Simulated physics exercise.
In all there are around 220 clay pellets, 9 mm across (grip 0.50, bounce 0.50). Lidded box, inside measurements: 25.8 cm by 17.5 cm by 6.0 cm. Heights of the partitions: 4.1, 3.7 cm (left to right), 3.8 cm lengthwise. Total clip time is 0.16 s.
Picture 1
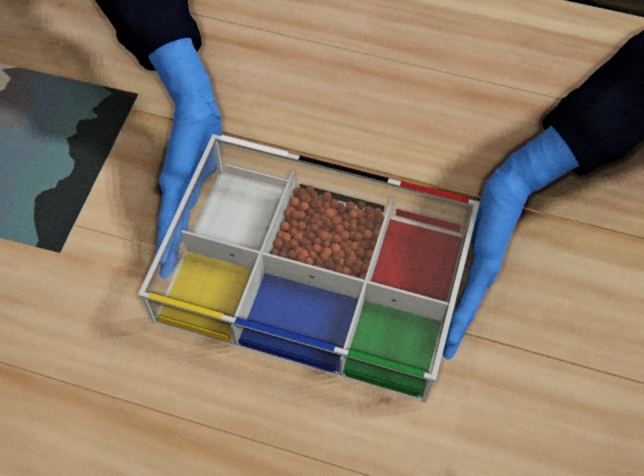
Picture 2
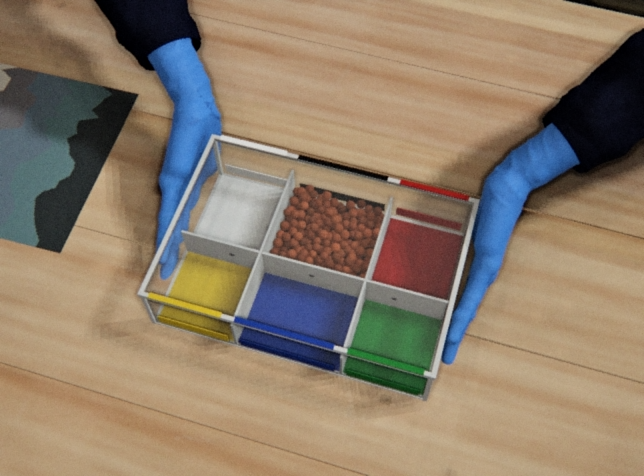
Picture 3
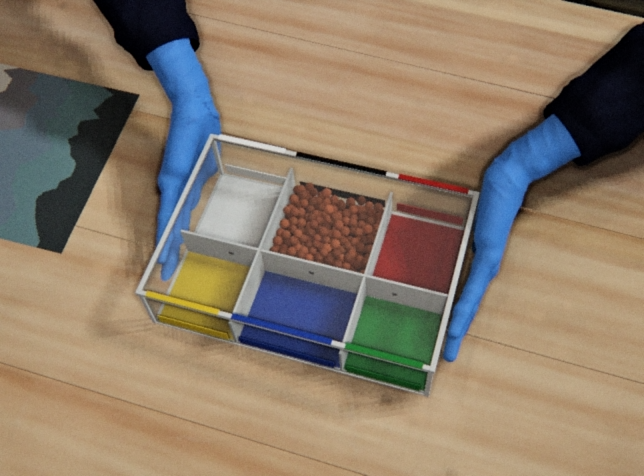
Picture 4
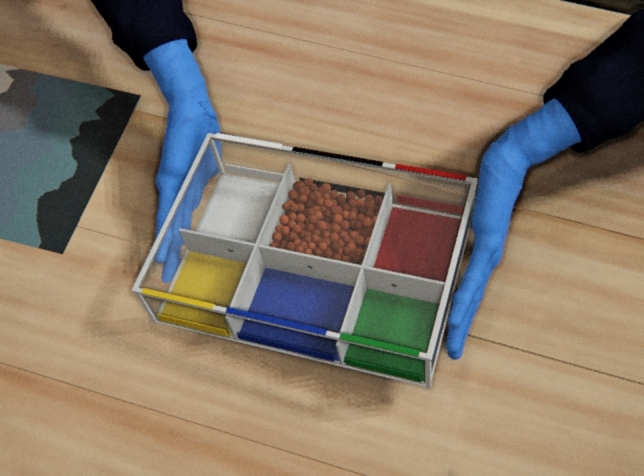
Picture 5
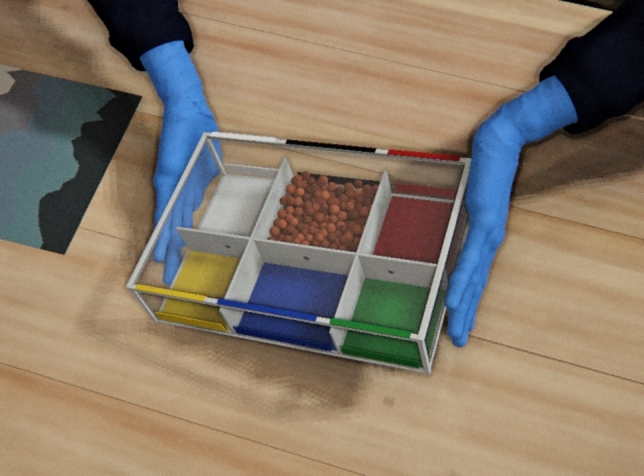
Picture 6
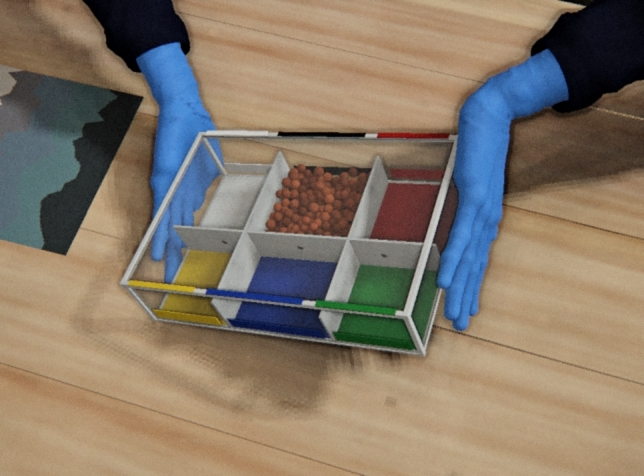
A clear lidded box with coloured compartments, held between two blue-gloved hands, barely moved at first, then tilted steadily toward its back left corner while the reddish-brown pellets stayed in the back middle compartment.
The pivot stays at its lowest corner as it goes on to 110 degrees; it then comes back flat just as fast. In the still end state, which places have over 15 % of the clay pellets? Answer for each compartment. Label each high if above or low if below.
Red: Low; blue: Low; green: Low; yellow: Low; white: High; black: High.
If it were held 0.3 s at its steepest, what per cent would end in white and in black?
Then white keeps 30% and black keeps 70%.
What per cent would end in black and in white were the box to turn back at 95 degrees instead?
Black 75; white 25.
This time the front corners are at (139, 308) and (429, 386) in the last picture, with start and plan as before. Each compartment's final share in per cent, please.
Each compartment ends with this per cent: Red 0, blue 35, green 0, yellow 30, white 0 and black 35.
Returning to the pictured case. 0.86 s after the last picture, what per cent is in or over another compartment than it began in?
Estimate: Roughly 25 in a hundred.
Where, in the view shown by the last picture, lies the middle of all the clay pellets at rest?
Approximately (299, 230) in the last view.
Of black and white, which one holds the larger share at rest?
The black compartment.
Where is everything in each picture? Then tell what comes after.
Box tilt 0 degrees, front corners at (144, 293) and (431, 375); black 100 %, in the first picture.
Box tilt 1 degrees, front corners at (144, 293) and (431, 374), in the second picture.
Box tilt 3 degrees, front corners at (142, 291) and (430, 367), lowest corner left back, in the third picture.
Box tilt 8 degrees, front corners at (138, 289) and (427, 355), lowest corner left back, in the fourth picture.
Box tilt 13 degrees, front corners at (133, 286) and (419, 336), lowest corner left back, in the fifth picture.
Box tilt 20 degrees, front corners at (126, 282) and (405, 313), lowest corner left back; black 100 %, in the sixth picture.
Then, 0.52 s after the last picture, tilt 109 degrees; white 15 %, black 85 %.
Then, 0.86 s after the last picture, tilt 47 degrees; yellow 5 %, white 25 %, black 75 %.
Then, 1.30 s after the last picture, tilt 0 degrees; yellow 5 %, white 25 %, black 75 %.
In the end, red 0 %, blue 0 %, green 0 %, yellow 5 %, white 25 %, black 75 %.
